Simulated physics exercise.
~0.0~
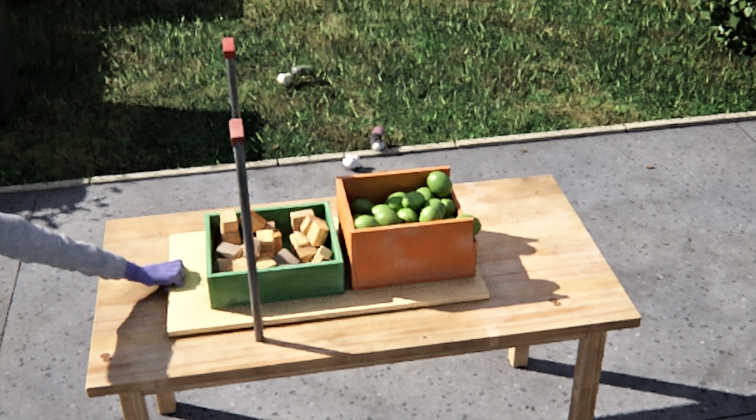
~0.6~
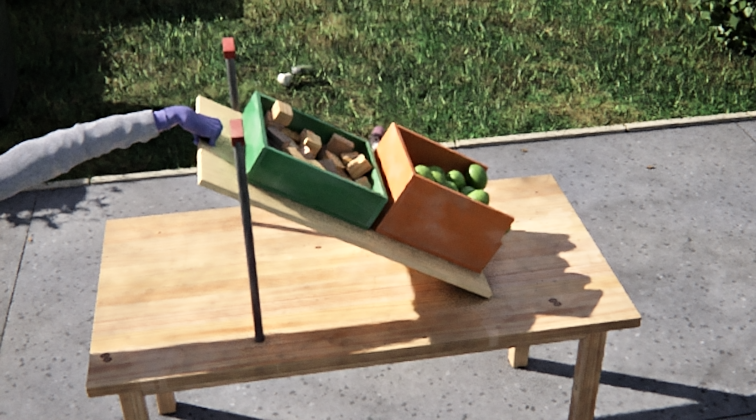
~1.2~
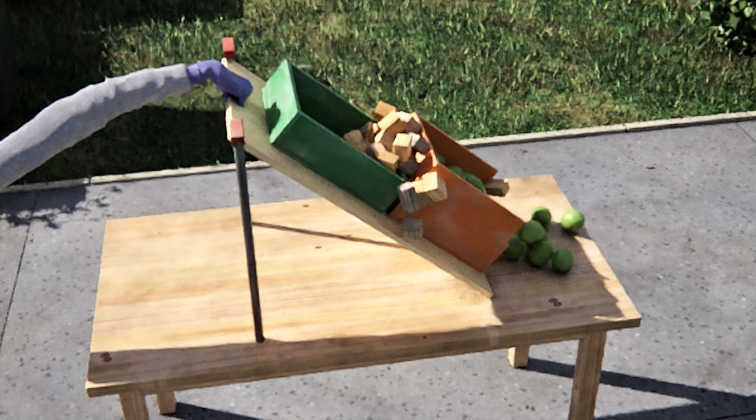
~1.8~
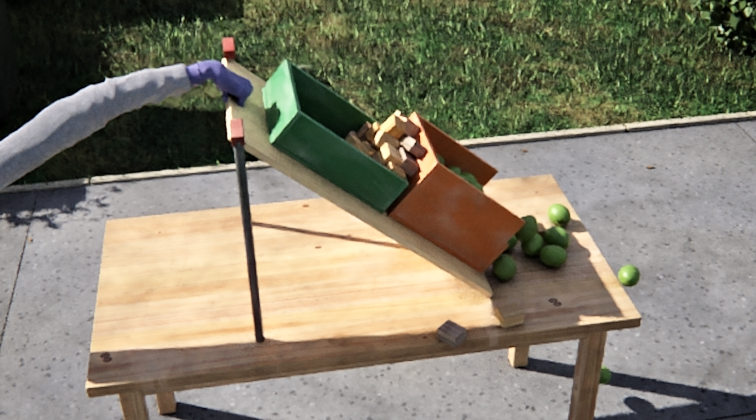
On a wooden table outdoors, a gloved hand swung up the left end of a board holding two open boxes, and wood blocks slid from the green one toward the orange one while green fruit spilled rightward onto the table and beyond.
